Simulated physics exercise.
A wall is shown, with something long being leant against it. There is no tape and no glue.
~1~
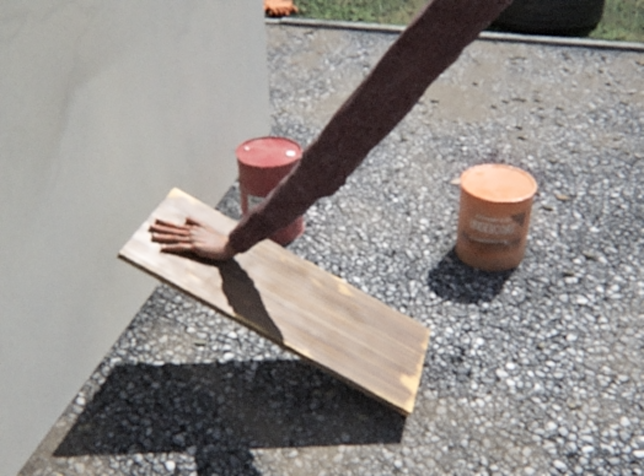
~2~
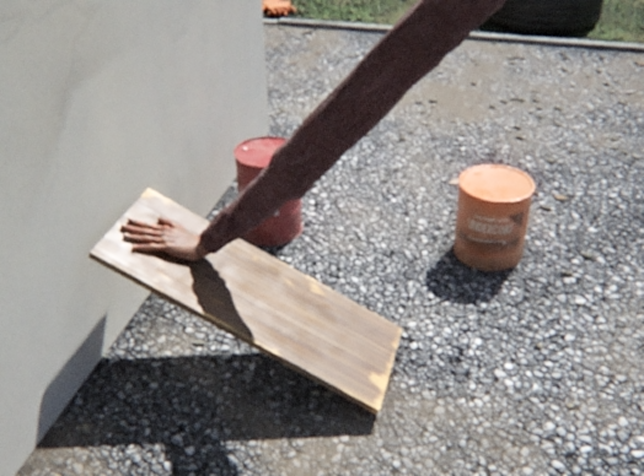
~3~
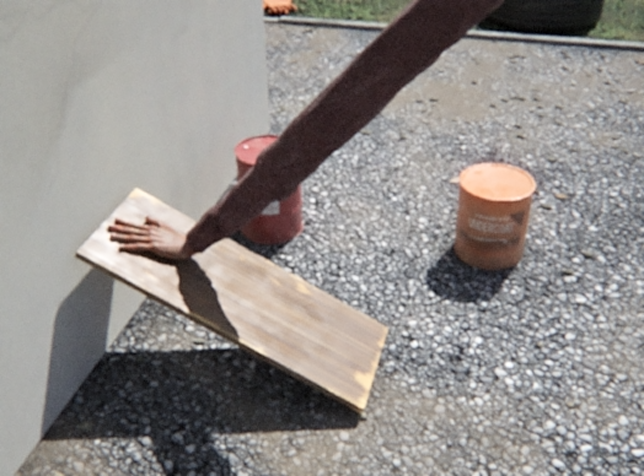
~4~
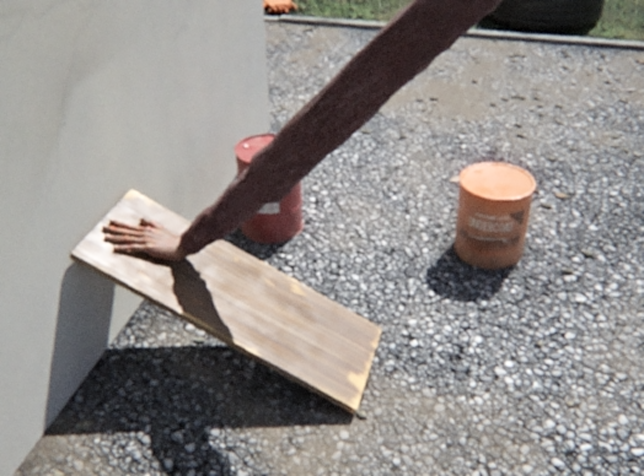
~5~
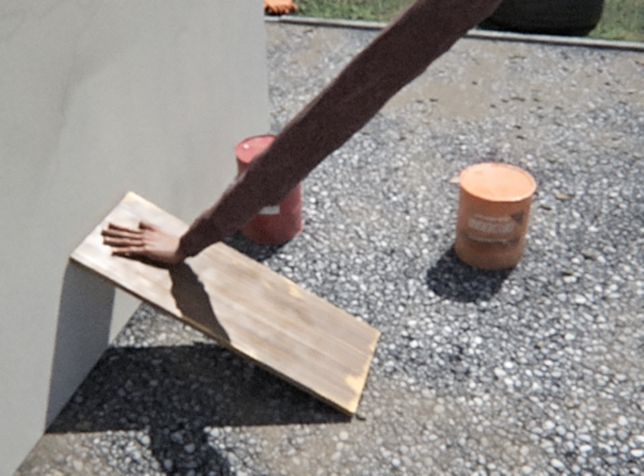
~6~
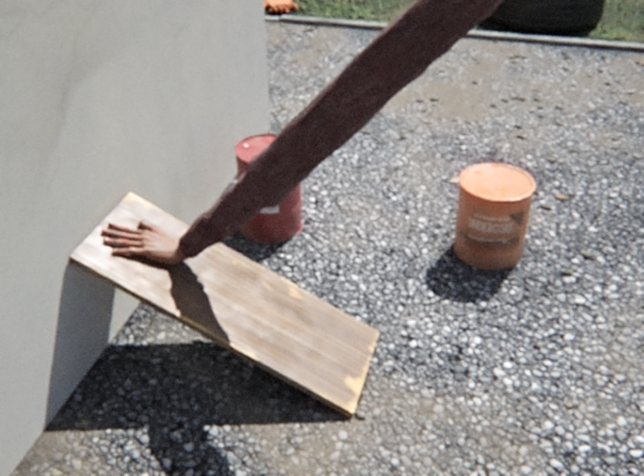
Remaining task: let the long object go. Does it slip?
Yes - it will sag.
Then, 0.30 s past the last view, brown board sunk by 9° near (244, 318).
Then, 0.40 s past the last view, brown board sunk by 25° near (253, 349).
Then, 0.60 s past the last view, brown board sunk by 26° near (254, 351).
Then, 2.20 s past the last view, brown board resting near (255, 350).
Finally, moved from the start, brown board; the other 2 still in place. Final places as the last picture's camera would see them, brown board near (254, 352). The board slips out.
